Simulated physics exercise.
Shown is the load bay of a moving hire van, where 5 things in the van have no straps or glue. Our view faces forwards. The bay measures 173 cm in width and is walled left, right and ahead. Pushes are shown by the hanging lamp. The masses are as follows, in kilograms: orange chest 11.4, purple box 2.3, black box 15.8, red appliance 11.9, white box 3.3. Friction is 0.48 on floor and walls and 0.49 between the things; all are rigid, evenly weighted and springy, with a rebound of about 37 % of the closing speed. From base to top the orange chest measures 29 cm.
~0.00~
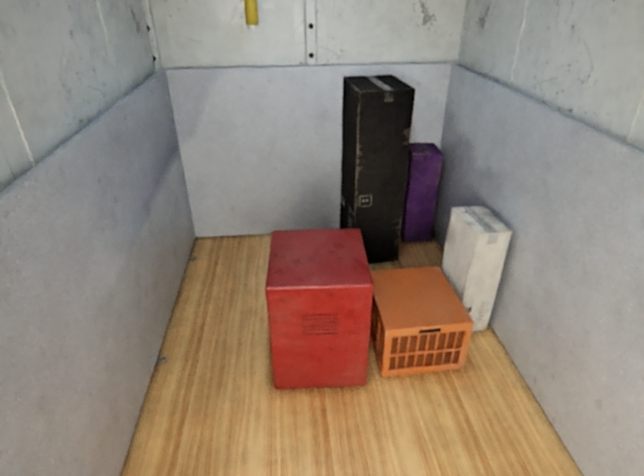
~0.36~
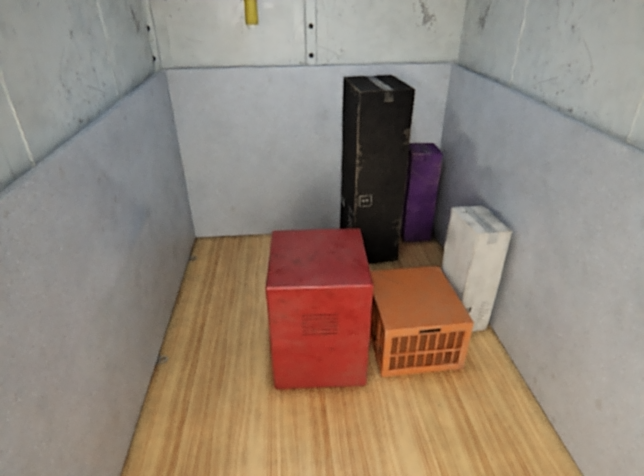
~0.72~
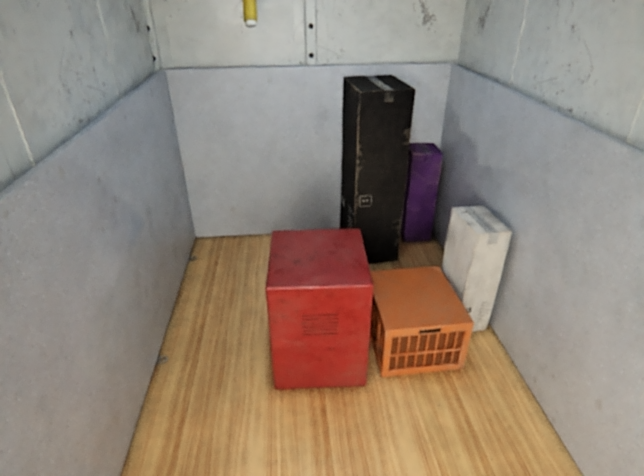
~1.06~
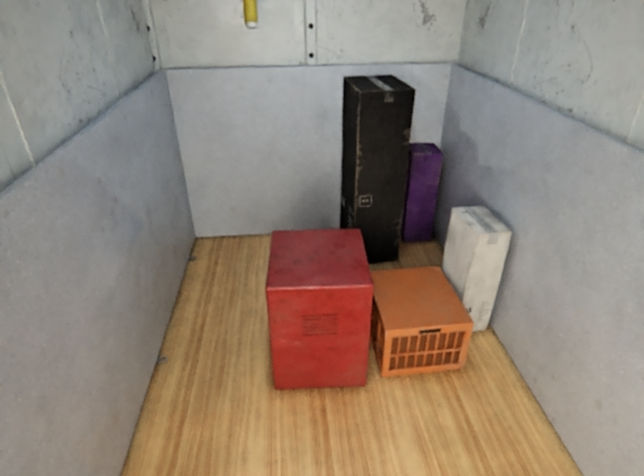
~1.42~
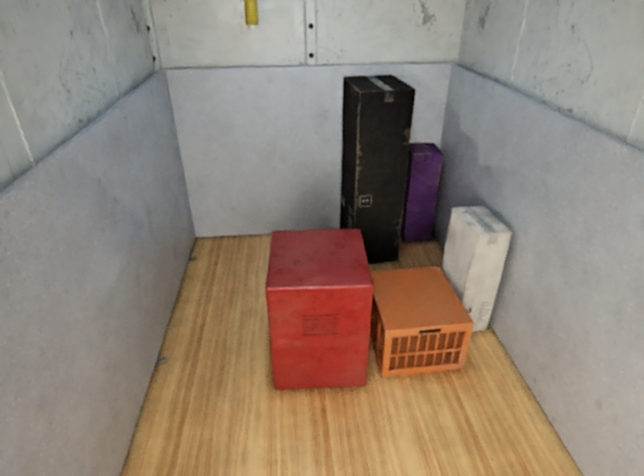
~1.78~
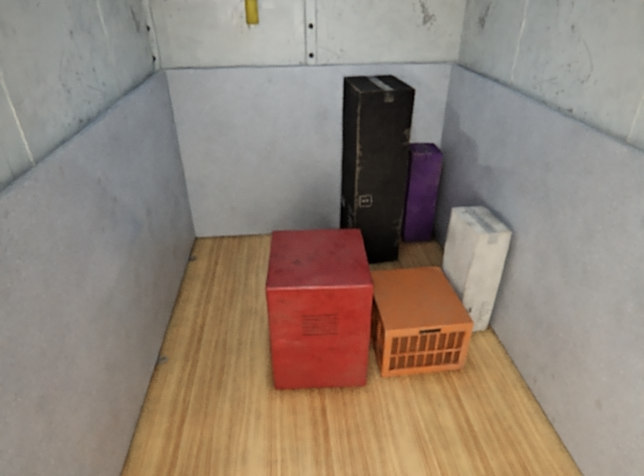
The footage shows a red appliance, an orange chest, a white box, a tall black box and a purple box standing in a van's load bay, all staying still, while the yellow hanging lamp at the top barely shifts.
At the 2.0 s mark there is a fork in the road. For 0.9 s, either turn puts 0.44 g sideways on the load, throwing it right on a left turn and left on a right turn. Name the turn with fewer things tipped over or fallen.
Steer left, I reckon.
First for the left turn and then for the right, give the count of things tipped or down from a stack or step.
For left it's 0, for right it's 2.
Turning left. By 3.18 s, steady run; black box tilted 11°.
By 4.68 s, steady run; black box tilted 4°.
When it is over (6.7 s), all 5 within 15 cm of the start. End places, in pixels of the last picture, orange chest near (413, 318), purple box near (420, 194).
Turning right instead, purple box and black box tipped over or down from a stack or step, 2 of 5 in all.
